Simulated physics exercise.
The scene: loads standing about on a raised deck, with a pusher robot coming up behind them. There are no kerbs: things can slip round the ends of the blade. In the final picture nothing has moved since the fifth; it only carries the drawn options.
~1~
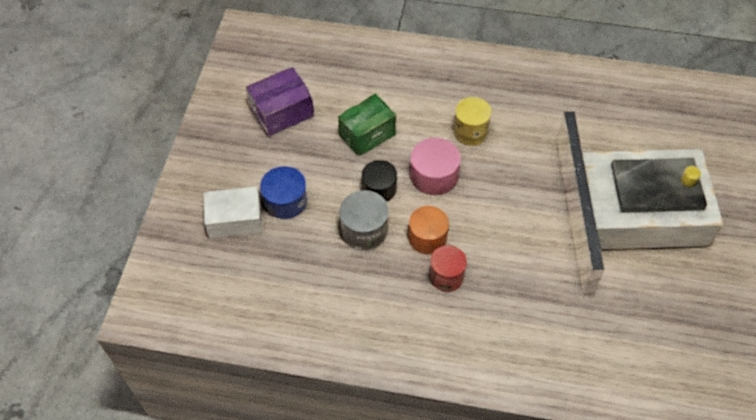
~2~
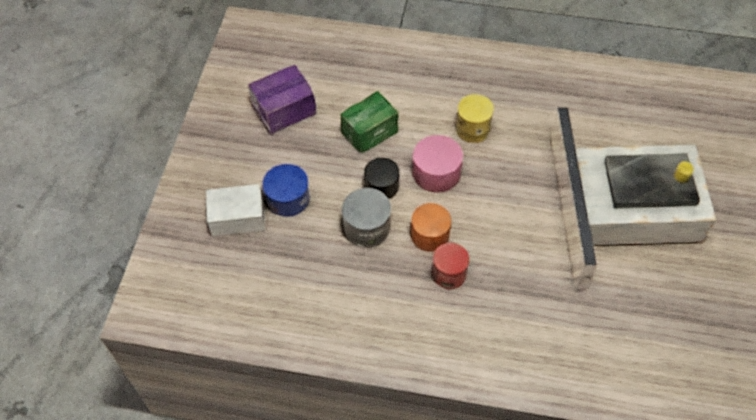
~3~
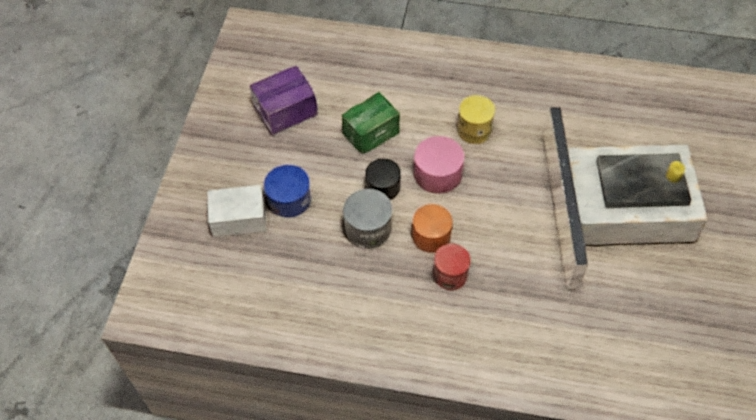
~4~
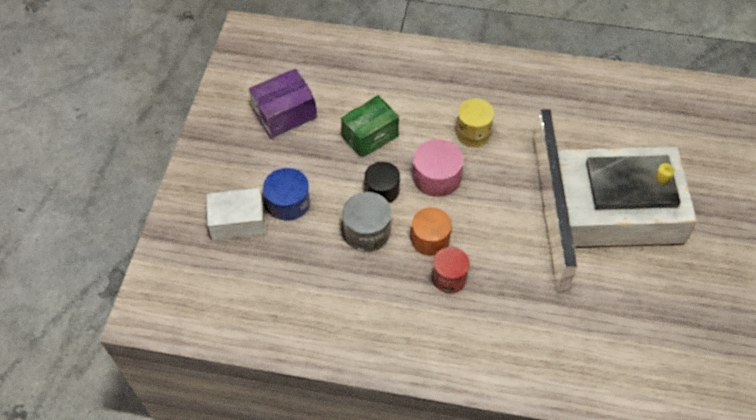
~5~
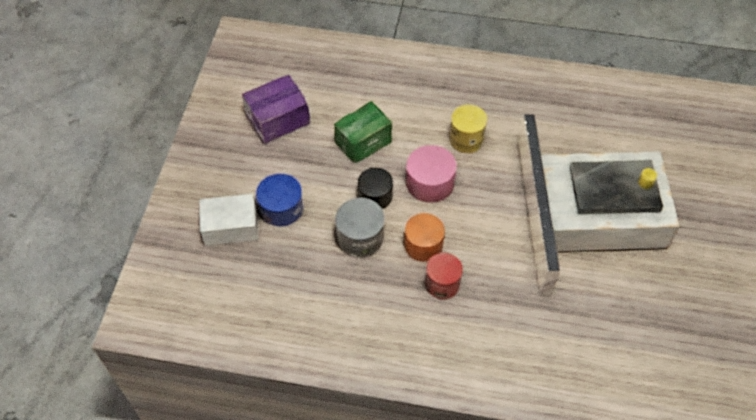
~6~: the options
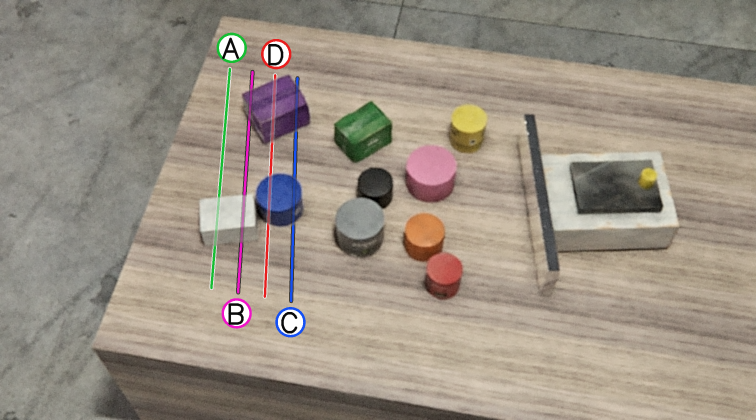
On a wood-grained platform above a grey floor, a white machine with a wide, dark-topped front plate crept left toward a scattered group of colourful canisters and boxes, which stayed where they were.
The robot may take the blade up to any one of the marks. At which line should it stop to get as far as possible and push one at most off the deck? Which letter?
Stop at A.
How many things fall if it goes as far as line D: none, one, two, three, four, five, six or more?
The count is none.
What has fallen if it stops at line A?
The green box.
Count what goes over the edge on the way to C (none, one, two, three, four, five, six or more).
By then, none.
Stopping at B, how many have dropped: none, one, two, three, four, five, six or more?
The count is none.
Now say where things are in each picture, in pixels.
In the first picture, black canister (380, 181); pink canister (435, 167); red pail (448, 269).
In the second picture, robot (645, 180); yellow pail (474, 119).
In the third picture, robot (637, 180); purple parcel (284, 100).
In the fourth picture, robot (626, 181); orange canister (432, 231).
In the fifth picture, robot (609, 186); white crate (229, 220); black canister (376, 189); pink canister (431, 174).
On the marked copy, A at (221, 169); B at (246, 173); C at (294, 180); D at (270, 176).
Taking A. A third of the way, robot (490, 169); red pail (408, 279); yellow pail (394, 129).
Two thirds of the way, robot (374, 152); white crate (202, 219); green box (250, 143).
When it is over, robot (285, 139); green box over the edge; blue pail (159, 186); one fallen.
As for the rest, B is within the limit but short; C is within the limit but short; D is within the limit but short.
